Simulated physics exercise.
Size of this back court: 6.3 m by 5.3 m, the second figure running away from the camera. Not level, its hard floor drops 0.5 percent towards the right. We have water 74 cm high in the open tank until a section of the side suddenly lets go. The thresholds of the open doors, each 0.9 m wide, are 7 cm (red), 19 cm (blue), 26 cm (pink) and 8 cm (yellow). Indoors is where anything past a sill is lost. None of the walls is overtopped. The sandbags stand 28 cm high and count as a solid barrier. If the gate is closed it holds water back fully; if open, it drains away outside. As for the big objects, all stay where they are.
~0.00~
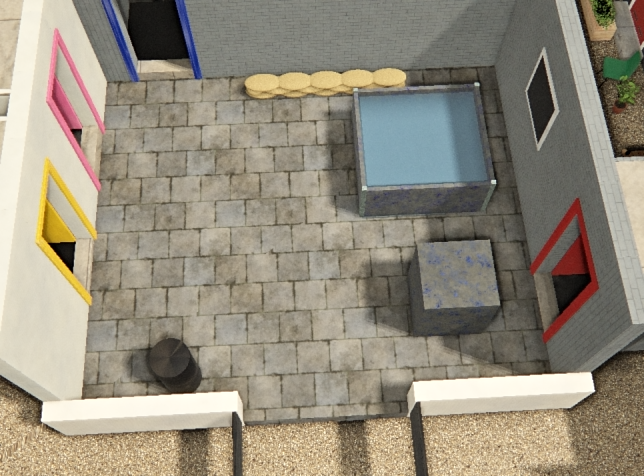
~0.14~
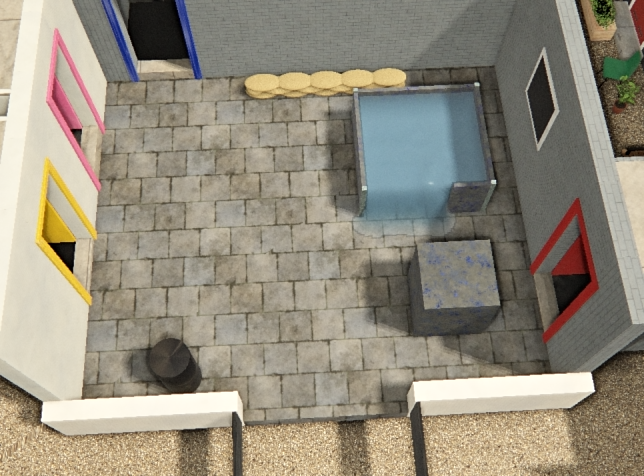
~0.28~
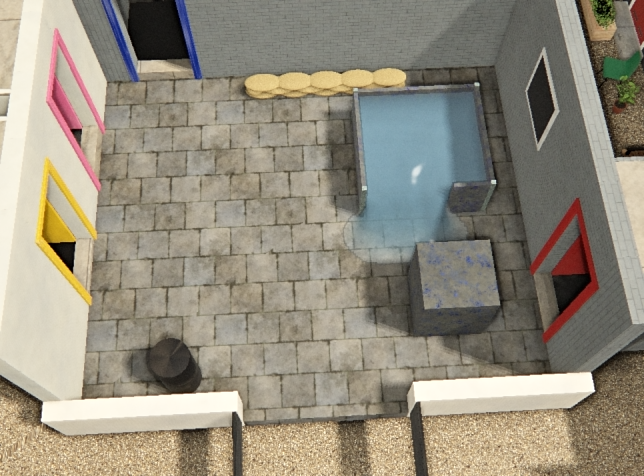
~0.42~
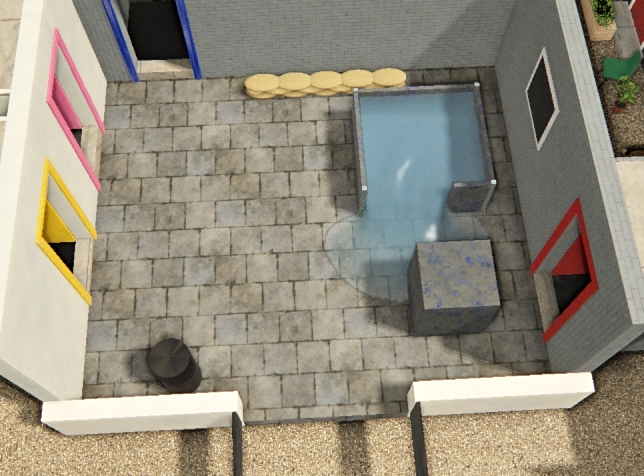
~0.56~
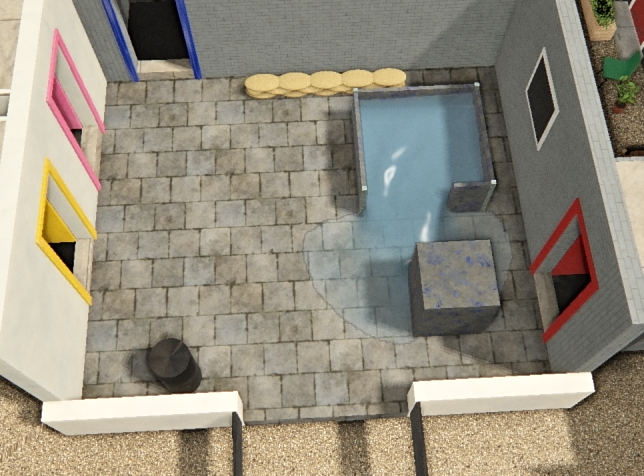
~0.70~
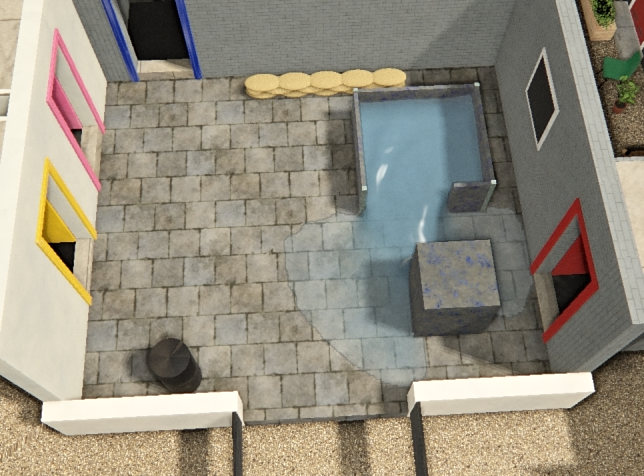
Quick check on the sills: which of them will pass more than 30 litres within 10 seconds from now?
My prediction: The red door will let too much through, the blue door will not let too much through, the pink door will not let too much through, the yellow door will not let too much through.
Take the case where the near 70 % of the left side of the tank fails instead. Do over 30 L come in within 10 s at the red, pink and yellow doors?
Then: Red short of it, pink short of it, yellow beyond it.
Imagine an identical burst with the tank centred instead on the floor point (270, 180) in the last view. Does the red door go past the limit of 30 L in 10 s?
So the red door keeps within it.
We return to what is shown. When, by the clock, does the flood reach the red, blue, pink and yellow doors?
Times: Red 0.8 seconds, blue 6.0 seconds, pink 4.5 seconds, yellow 3.4 seconds.
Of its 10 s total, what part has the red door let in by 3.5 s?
Roughly 80 percent is in by then.
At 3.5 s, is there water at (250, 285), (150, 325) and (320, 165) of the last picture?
Submerged, submerged, untouched.
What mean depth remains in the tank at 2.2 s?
Some 28 cm on average.
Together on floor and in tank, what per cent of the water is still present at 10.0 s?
Remaining: Roughly 56 %.
After 1.4 s water covers 30 % of the floor and is deepest (47 cm) near (418, 269); red door 15 cm at the sill, 9 L in, blue door not reached, pink door not reached, yellow door not reached.
After 2.2 s water covers 40 % of the floor and is deepest (31 cm) near (418, 269); red door 13 cm at the sill, 36 L in, blue door not reached, pink door not reached, yellow door not reached.
After 3.5 s water covers 55 % of the floor and is deepest (22 cm) near (495, 80); red door 11 cm at the sill, 56 L in, blue door not reached, pink door not reached, yellow door 4 cm at the sill, 0 L in.
After 6.0 s water covers 70 % of the floor and is deepest (14 cm) near (495, 80); red door 6 cm at the sill, 68 L in, blue door 1 cm at the sill, 0 L in, pink door 2 cm at the sill, 0 L in, yellow door 6 cm at the sill, 0 L in.
After 10.0 s water covers 90 % of the floor and is deepest (8 cm) near (495, 80); red door 4 cm at the sill, 69 L in, blue door 6 cm at the sill, 0 L in, pink door 3 cm at the sill, 0 L in, yellow door 3 cm at the sill, 0 L in.
